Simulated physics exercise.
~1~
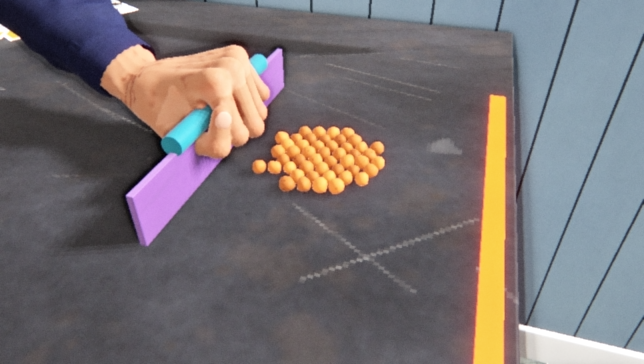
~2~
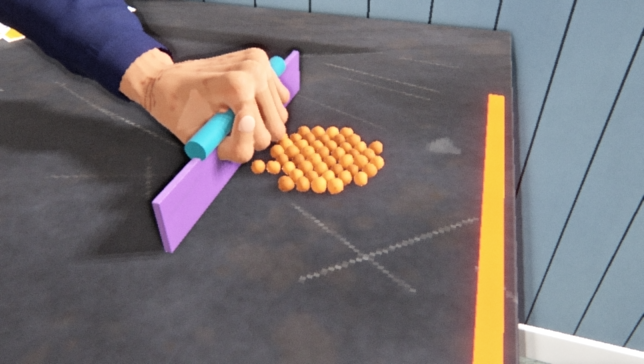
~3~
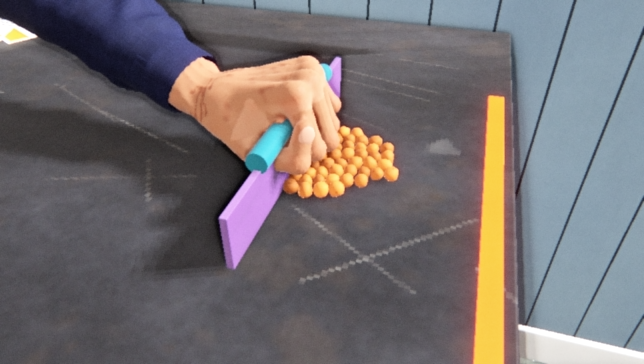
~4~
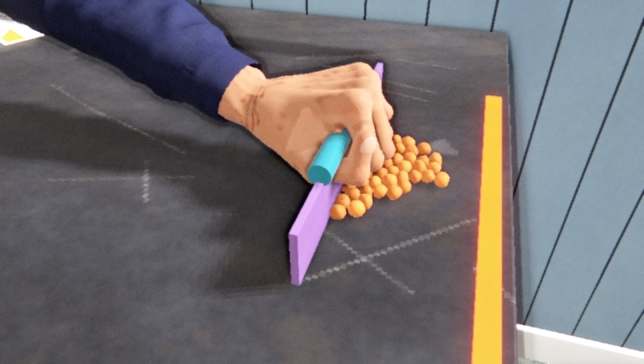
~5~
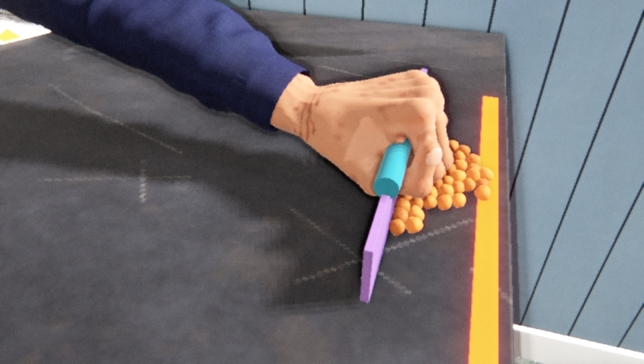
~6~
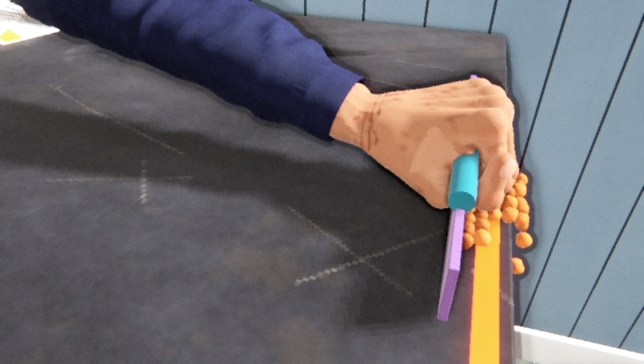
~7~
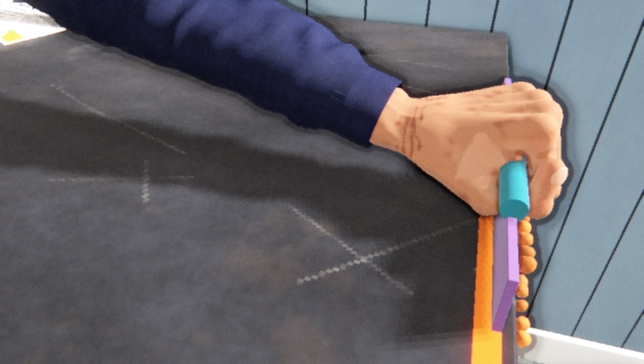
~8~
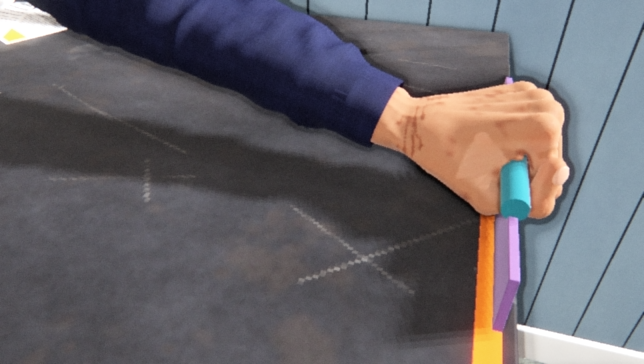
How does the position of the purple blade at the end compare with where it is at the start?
At the start the blade is toward the left part of the table, to the left of the orange balls. By the end it is far over to the right and slightly lower in view, at the orange tape by the table's edge.
